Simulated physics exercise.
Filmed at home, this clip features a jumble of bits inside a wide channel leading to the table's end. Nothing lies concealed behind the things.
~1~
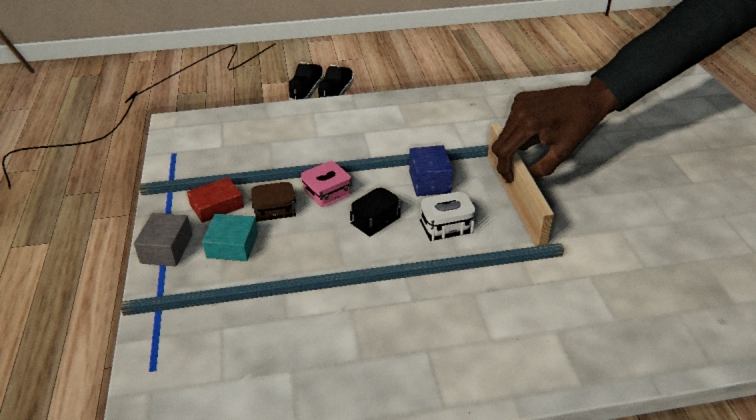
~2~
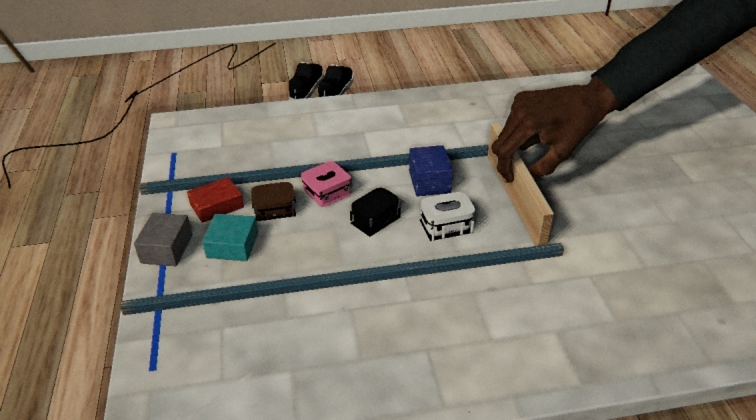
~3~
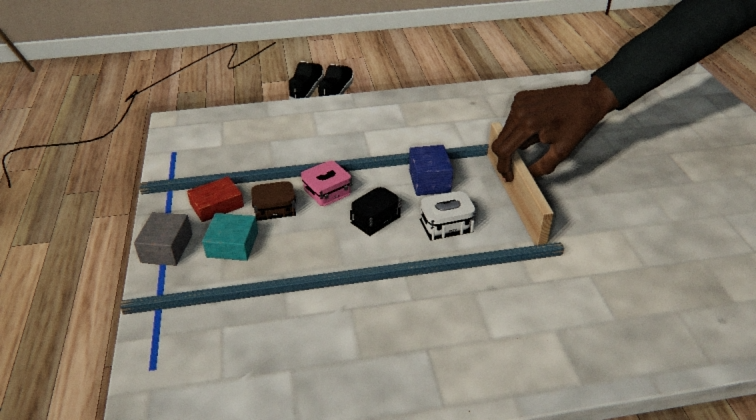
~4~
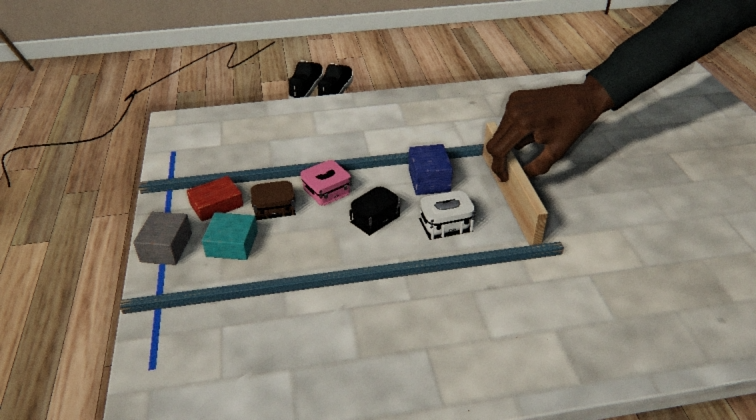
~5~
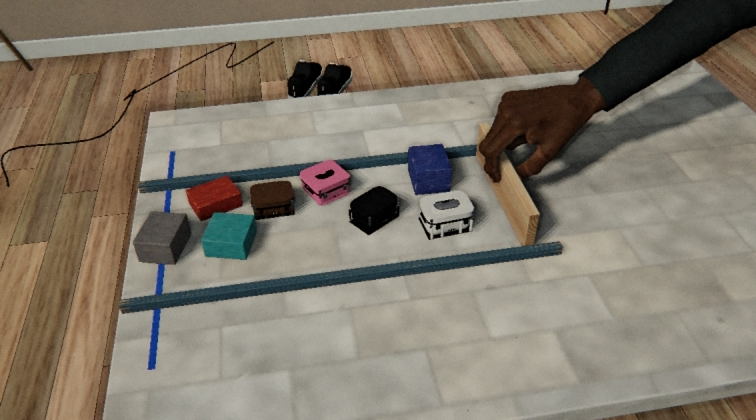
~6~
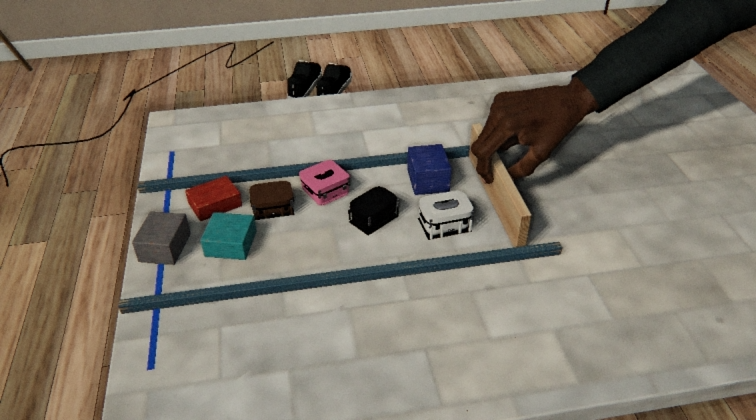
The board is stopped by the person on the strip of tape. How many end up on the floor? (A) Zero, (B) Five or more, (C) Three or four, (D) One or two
The answer is B.
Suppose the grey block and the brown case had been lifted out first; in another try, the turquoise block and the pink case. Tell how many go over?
4 and 4.
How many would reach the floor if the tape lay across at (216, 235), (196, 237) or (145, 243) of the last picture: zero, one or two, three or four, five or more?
So, taking them in turn, I'd give 3 or 4; three or four; five or more.
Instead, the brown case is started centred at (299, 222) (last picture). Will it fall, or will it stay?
That brown case is gone.
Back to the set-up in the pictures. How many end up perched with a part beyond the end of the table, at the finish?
My count gives 2.
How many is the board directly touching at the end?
The number is 2.
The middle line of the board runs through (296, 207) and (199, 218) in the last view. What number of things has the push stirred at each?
At the first place 8, at the second 8.
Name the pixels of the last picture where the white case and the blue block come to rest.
White case at about (133, 255), blue block at about (144, 201).
Soon after, none off yet; grey block at rest near (162, 237); red block at rest near (214, 198); turquoise block at rest near (229, 236).
After that, none off yet; grey block displaced a little near (137, 245); red block displaced well along near (136, 201); turquoise block displaced about its own width near (184, 254).
In the end, the number that fall off is five or more; gone, black case, pink case, brown case, turquoise block, red block and grey block.
